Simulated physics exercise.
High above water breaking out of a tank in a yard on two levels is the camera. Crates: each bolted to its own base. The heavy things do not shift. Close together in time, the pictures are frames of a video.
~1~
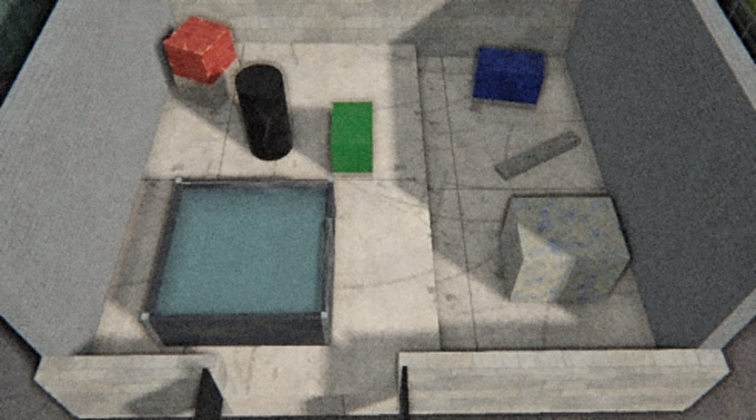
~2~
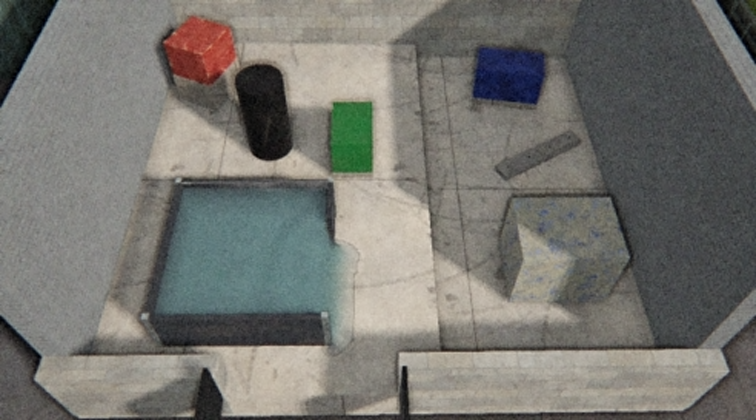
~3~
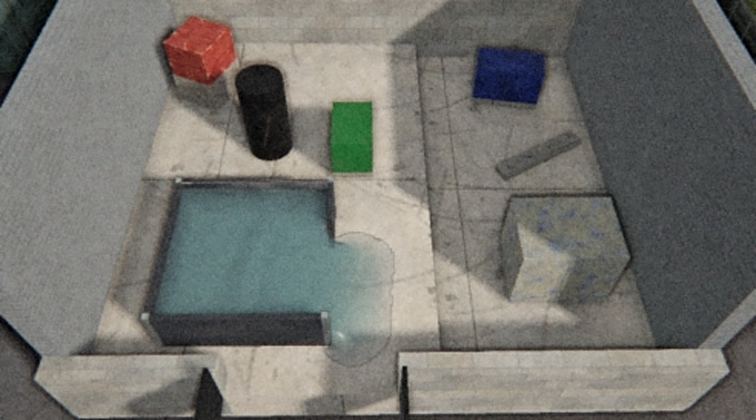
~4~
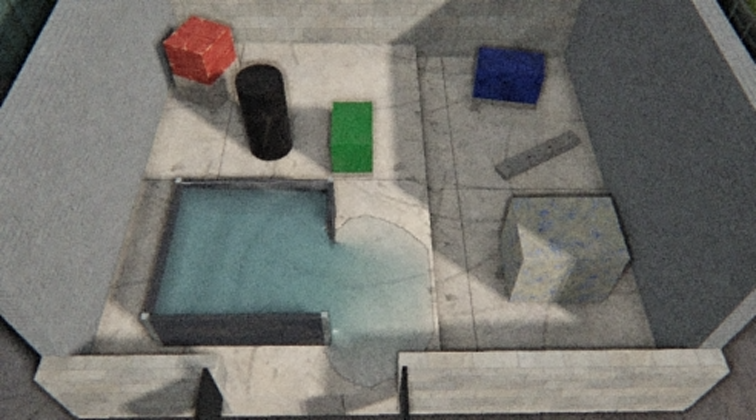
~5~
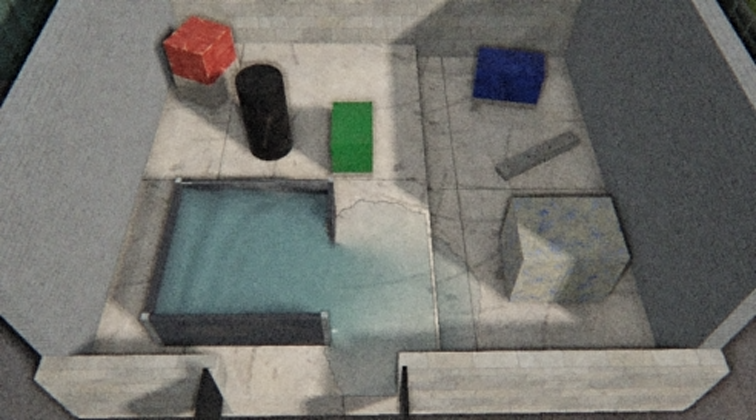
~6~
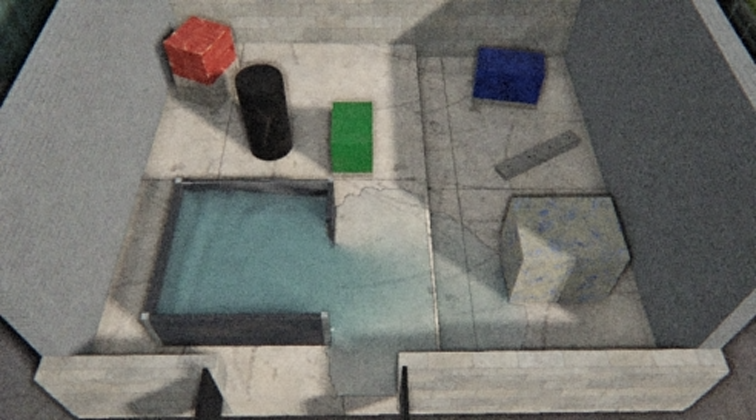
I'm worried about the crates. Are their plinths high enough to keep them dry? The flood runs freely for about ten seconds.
In the end the red crate will be left dry, the blue crate will be left wet, the green crate will be left dry.
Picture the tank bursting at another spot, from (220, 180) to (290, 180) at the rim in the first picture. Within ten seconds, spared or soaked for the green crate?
I'd say the green crate gets flooded.
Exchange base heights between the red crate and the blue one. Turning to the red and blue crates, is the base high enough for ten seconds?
Result: Red crate comes through fine; blue crate comes through fine.
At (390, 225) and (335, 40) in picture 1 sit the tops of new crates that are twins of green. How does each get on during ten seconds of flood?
Result, in sequence: Is inundated, is missed.
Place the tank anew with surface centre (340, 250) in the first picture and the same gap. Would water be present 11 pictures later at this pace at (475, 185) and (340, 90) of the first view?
The first is wetted, and then the second is not reached.
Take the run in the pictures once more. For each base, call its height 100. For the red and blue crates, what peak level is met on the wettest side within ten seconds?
The first comes to 0 per cent and the second to 160 per cent.
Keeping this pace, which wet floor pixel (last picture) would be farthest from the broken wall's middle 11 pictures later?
I'd say around (584, 153).
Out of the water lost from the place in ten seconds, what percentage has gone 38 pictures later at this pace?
About 90 per cent.
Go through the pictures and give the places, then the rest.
The first frame shows the water tank at (247, 248) is whole and still.
In the second frame, the front is at a hidden place, out from the gap at (327, 285).
In the third frame, the front is at a hidden place, out from the gap at (327, 285).
In the fourth frame, water pours out at (327, 285) and has run to (430, 271).
In the fifth frame, water pours out at (327, 286) and has run to (467, 277).
In the sixth frame, water pours out at (327, 286) and has run to (519, 325).
A moment on, water covers 25 % of the floor; the red crate not reached, the blue crate not reached, the green crate water round its plinth.
Next, water covers 30 % of the floor; the red crate not reached, the blue crate not reached, the green crate water round its plinth.
Then, water covers 45 % of the floor; the red crate not reached, the blue crate water round its plinth, the green crate water round its plinth.
Later, water covers 50 % of the floor; the red crate not reached, the blue crate water round its plinth, the green crate water round its plinth.
In the end, water covers 45 % of the floor; the red crate stayed above the water, the blue crate was topped, the green crate stayed above the water.
